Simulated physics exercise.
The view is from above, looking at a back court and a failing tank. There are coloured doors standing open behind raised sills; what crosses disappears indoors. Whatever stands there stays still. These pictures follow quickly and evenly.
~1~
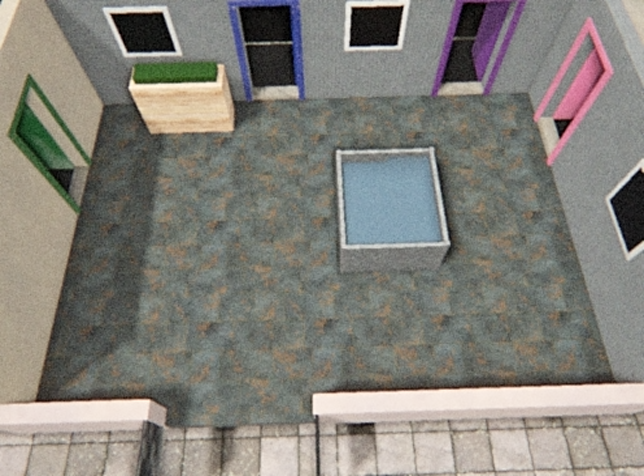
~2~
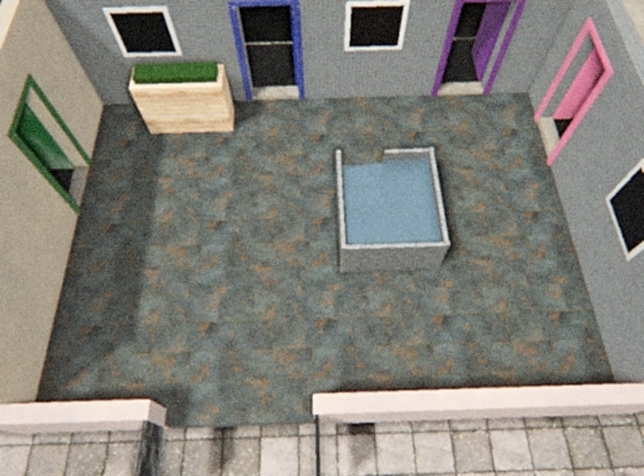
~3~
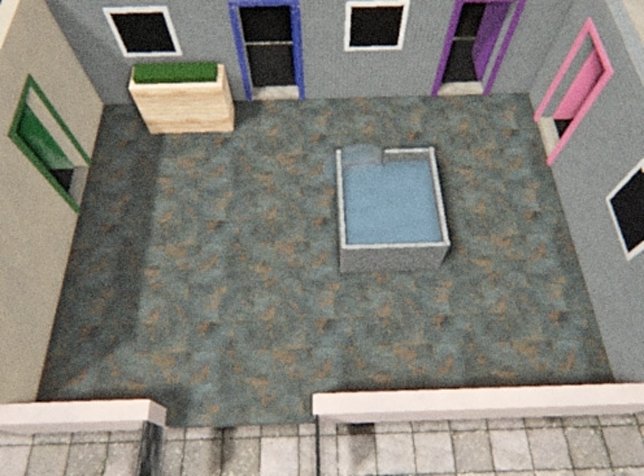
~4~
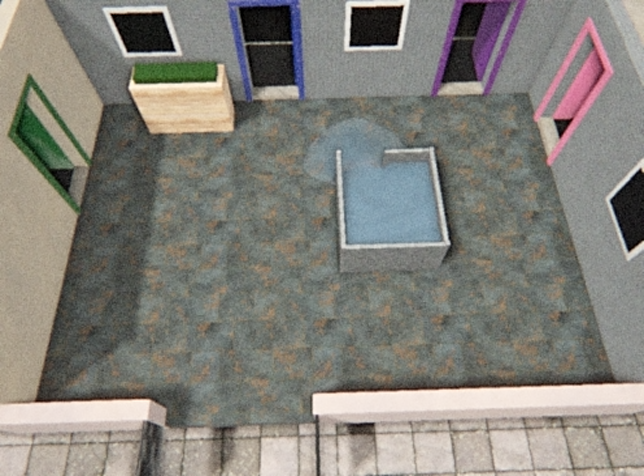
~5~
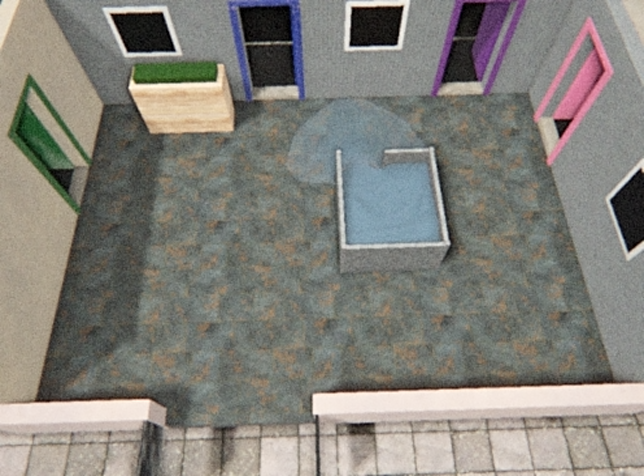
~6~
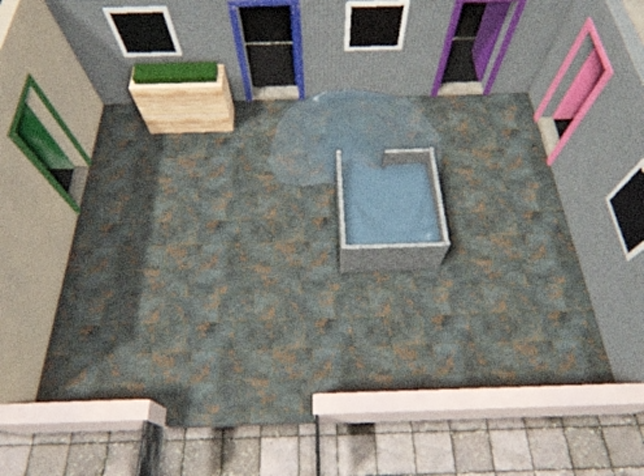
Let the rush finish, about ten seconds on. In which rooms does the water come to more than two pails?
Behind the green door, two pails or fewer; behind the pink door, two pails or fewer; behind the blue door, more than two pails; behind the purple door, two pails or fewer.
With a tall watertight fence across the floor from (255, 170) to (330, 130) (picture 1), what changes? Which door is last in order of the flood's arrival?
Result: The green-painted one.
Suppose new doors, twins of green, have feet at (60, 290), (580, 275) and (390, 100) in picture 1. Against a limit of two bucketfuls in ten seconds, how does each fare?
Taking them as listed, the first doesn't reach the limit, the second doesn't reach the limit and the third gets past the limit.
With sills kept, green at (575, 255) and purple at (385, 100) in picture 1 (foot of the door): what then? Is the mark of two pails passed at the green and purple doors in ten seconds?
My reading: The green door stays within the limit, the purple door exceeds the limit.
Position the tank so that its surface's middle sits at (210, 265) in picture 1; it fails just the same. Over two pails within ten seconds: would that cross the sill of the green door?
Briefly, green crosses the line.
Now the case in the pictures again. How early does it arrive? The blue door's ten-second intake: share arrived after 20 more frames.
It works out at roughly 80 percent of the ten-second total.
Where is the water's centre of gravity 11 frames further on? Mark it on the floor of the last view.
My guess is about (367, 172).
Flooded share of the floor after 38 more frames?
I'd guess some 80 per cent.
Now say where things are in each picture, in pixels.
The first frame shows still water in the open tank at (389, 199).
In the second frame, the front is at a hidden place, out from the gap on the open tank's far side.
In the third frame, water pours out on the open tank's far side and has run to (369, 147).
In the fourth frame, the front is at (345, 123), out from the gap on the open tank's far side.
In the fifth frame, the front is at (343, 99), out from the gap on the open tank's far side.
In the sixth frame, water pours out on the open tank's far side and has run to (300, 100).
A moment on, water covers 15 % of the floor; the green door not reached, the pink door not reached, the blue door under two buckets in, the purple door wet at the sill, nothing in.
Next, water covers 20 % of the floor; the green door not reached, the pink door not reached, the blue door over two buckets in, the purple door wet at the sill, nothing in.
Then, water covers 40 % of the floor; the green door wet at the sill, nothing in, the pink door under two buckets in, the blue door over two buckets in, the purple door under two buckets in.
Later, water covers 80 % of the floor; the green door wet at the sill, nothing in, the pink door under two buckets in, the blue door over two buckets in, the purple door under two buckets in.
In the end, water covers 95 % of the floor; the green door wet at the sill, nothing in, the pink door under two buckets in, the blue door over two buckets in, the purple door under two buckets in.
